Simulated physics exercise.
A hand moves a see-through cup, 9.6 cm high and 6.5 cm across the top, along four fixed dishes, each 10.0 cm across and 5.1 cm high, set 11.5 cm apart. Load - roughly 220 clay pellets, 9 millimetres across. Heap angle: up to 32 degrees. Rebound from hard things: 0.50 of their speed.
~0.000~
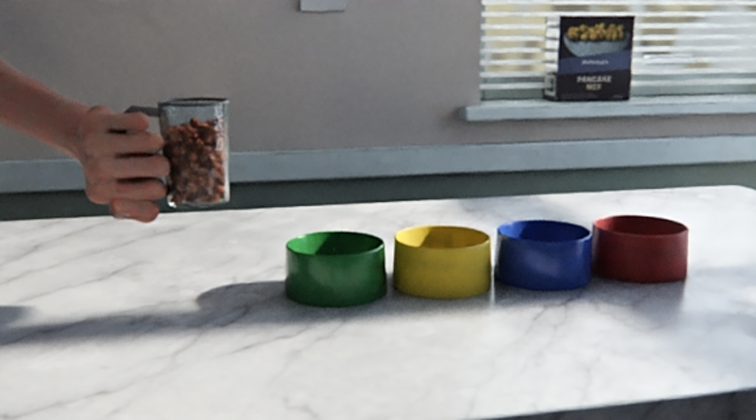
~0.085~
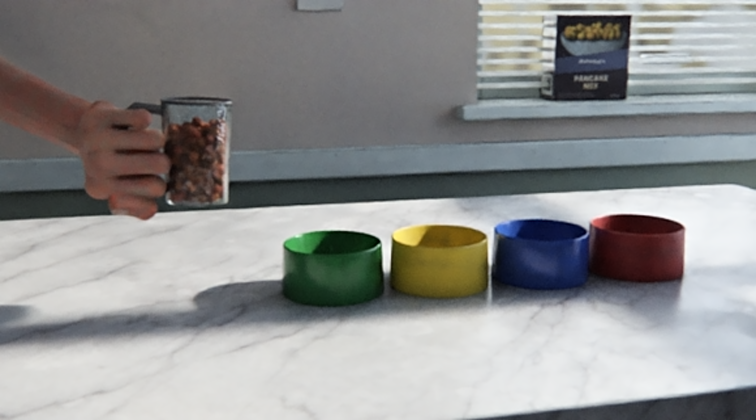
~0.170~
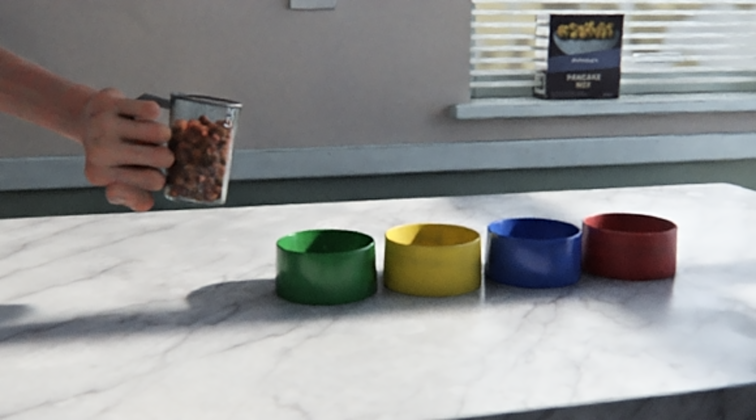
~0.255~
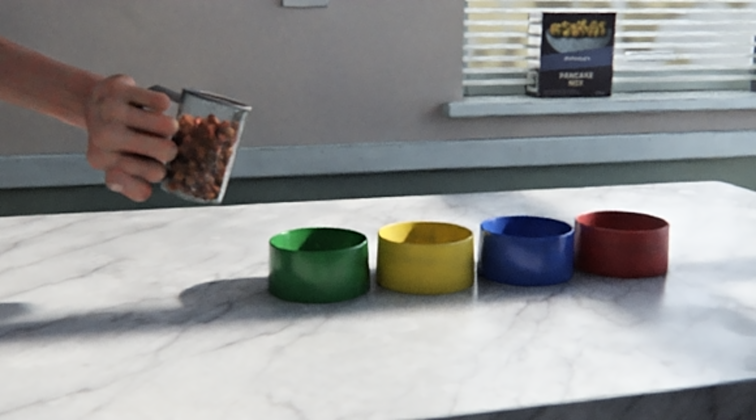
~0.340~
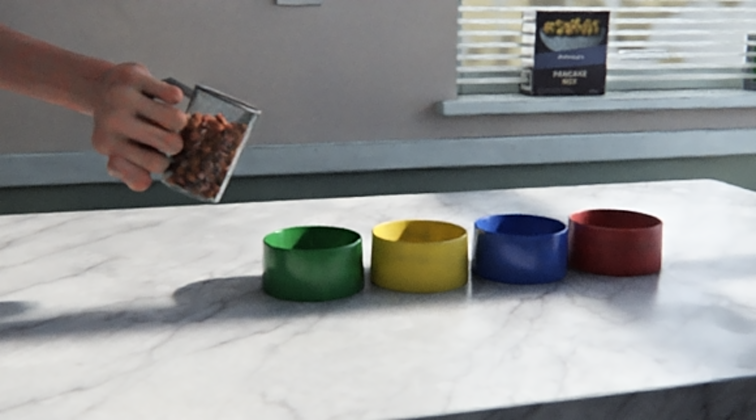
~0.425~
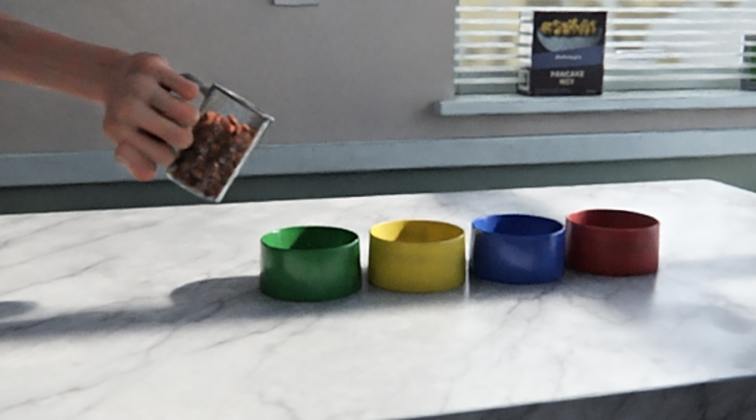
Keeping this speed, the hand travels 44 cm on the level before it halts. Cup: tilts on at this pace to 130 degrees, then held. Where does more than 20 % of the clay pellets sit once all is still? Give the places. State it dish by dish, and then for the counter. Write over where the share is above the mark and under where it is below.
Red dish: Under; blue dish: Under; green dish: Under; yellow dish: Over; counter: Under.
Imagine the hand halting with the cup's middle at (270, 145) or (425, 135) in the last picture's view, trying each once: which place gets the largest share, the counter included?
First try: Green; second try: Yellow.
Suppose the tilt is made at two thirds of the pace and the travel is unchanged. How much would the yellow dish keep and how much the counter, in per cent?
Result - yellow dish: 10; counter: 20.
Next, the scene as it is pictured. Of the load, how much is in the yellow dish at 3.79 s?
Around 100 in a hundred by then.
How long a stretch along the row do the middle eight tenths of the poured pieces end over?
It spans about 5 centimetres along the dishes.
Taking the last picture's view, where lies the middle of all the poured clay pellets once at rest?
Approximately (425, 259) in the last view.
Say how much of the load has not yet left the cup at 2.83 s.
Load share: Near 0 percent.
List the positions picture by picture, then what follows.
Cup at (196, 152), tilt 0 degrees, lip at (228, 101), moved 0.0 cm; middle of the pieces at (196, 161); green dish at (335, 244); yellow dish at (442, 237); blue dish at (544, 231); red dish at (640, 226), in the first frame.
Cup at (197, 151), tilt 3 degrees, lip at (231, 102), moved 0.4 cm; middle of the pieces at (196, 160), in the second frame.
Cup at (200, 149), tilt 10 degrees, lip at (240, 105), moved 1.4 cm; middle of the pieces at (198, 158), in the third frame.
Cup at (204, 147), tilt 17 degrees, lip at (250, 108), moved 2.5 cm; middle of the pieces at (201, 155), in the fourth frame.
Cup at (209, 145), tilt 25 degrees, lip at (259, 113), moved 3.5 cm; middle of the pieces at (205, 153), in the fifth frame.
Cup at (218, 145), tilt 32 degrees, lip at (271, 119), moved 4.6 cm; middle of the pieces at (213, 152); green dish at (310, 238); yellow dish at (417, 231); blue dish at (518, 225); red dish at (613, 219). Its pace works out near 90 degrees a second; the hand travels 13 cm a second, in the sixth frame.
After 1.87 s, tilt 130 degrees; cup holds 0 %, yellow 100 %.
Then, at 2.83 s, tilt 130 degrees; cup holds 0 %, yellow 100 %.
After 3.79 s, tilt 130 degrees; cup holds 0 %, yellow 100 %.
In the end, at 4.1 s, red 0 %, blue 0 %, green 0 %, yellow 100 %, counter 0 %.
